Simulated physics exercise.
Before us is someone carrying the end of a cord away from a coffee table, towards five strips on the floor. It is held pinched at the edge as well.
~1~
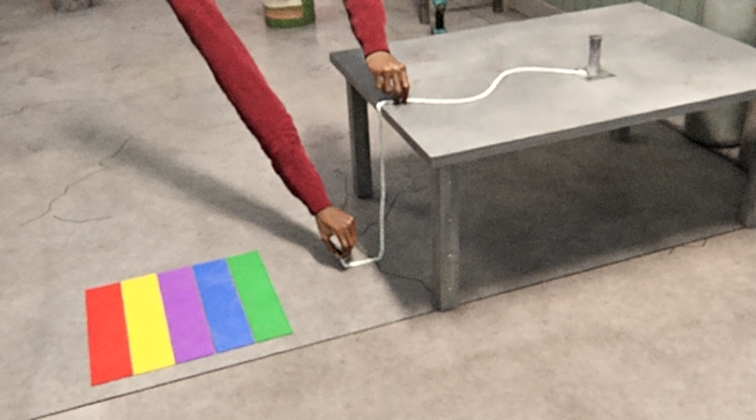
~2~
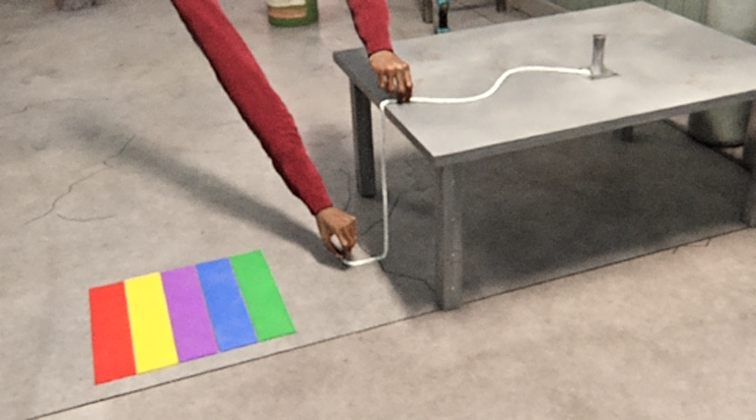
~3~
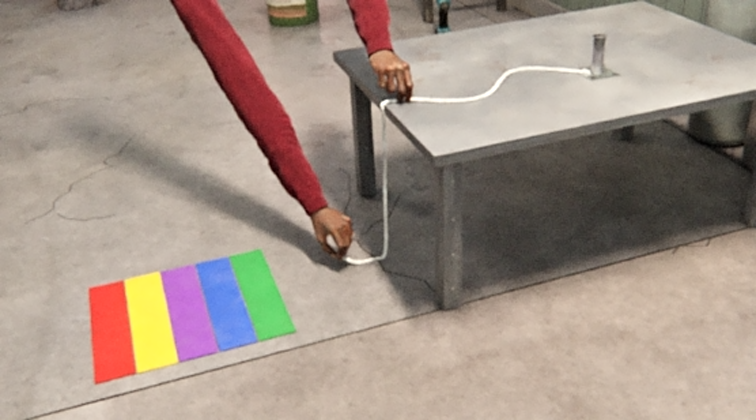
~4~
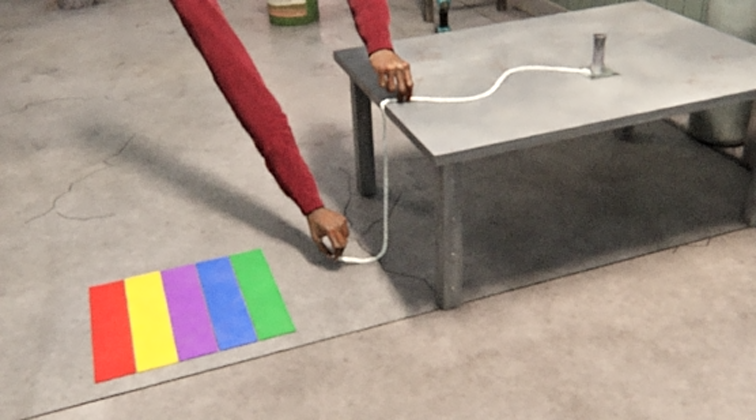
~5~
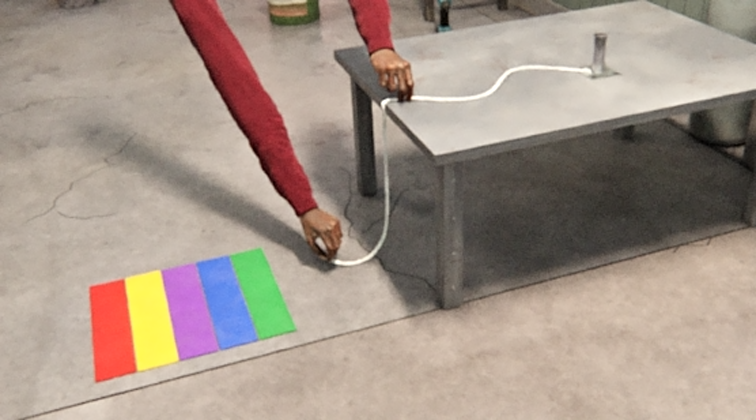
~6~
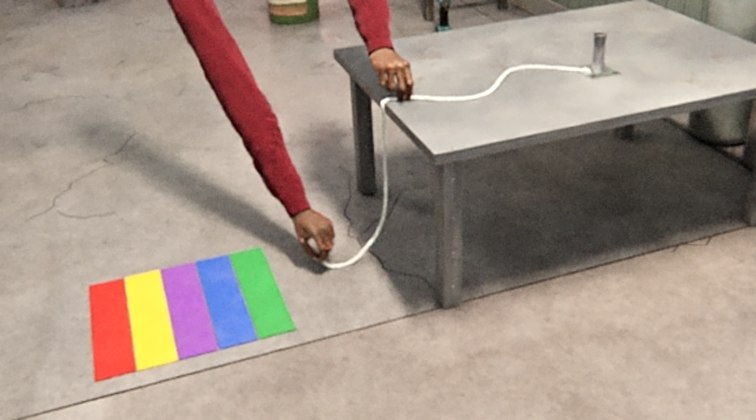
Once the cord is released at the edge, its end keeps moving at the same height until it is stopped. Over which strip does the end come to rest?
Over the purple strip.
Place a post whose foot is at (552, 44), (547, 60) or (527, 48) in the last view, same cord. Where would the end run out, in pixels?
In order, near (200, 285), (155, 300) and (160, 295).
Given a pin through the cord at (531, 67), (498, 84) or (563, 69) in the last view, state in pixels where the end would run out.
The pixel places are (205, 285), (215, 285) and (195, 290), one per try.
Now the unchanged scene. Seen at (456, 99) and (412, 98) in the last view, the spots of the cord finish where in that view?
Roughly at (417, 98), and the other roughly at (377, 115).
Soon after, end near (257, 273); over green.
Then, end near (212, 284); over blue.
At full stretch, end near (186, 290); over purple. The purple one.
